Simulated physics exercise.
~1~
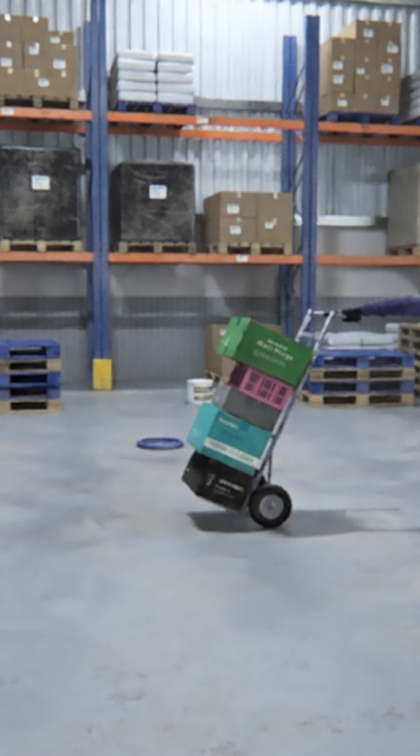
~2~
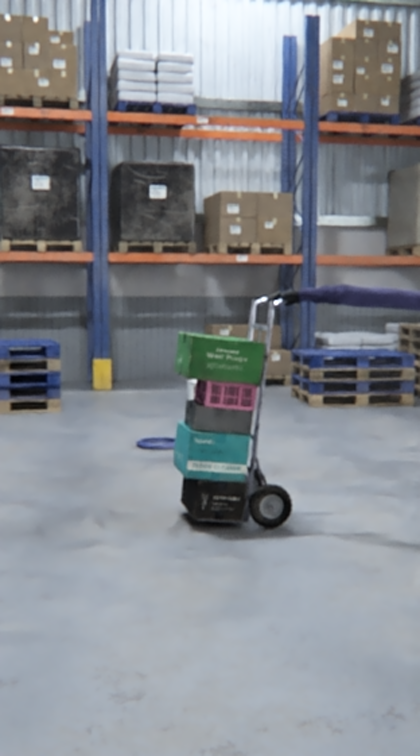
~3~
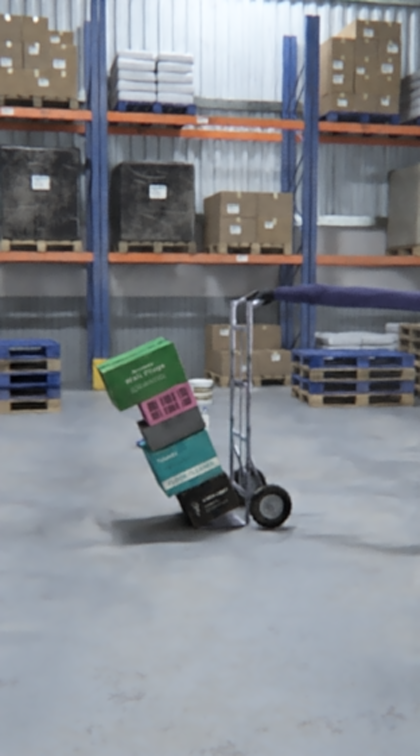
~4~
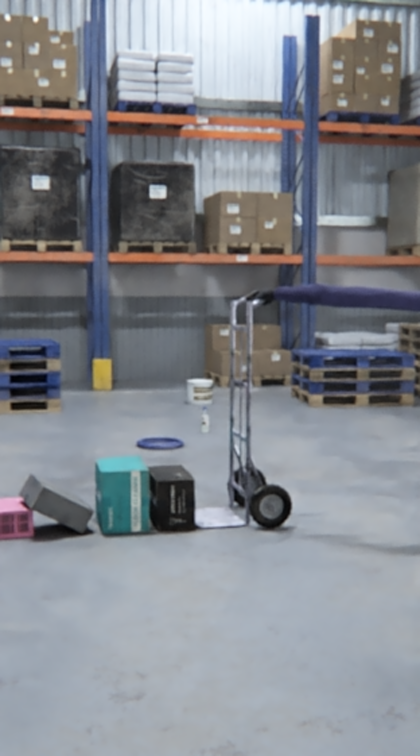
A hand truck tips upright and its stacked boxes topple left onto the warehouse floor.
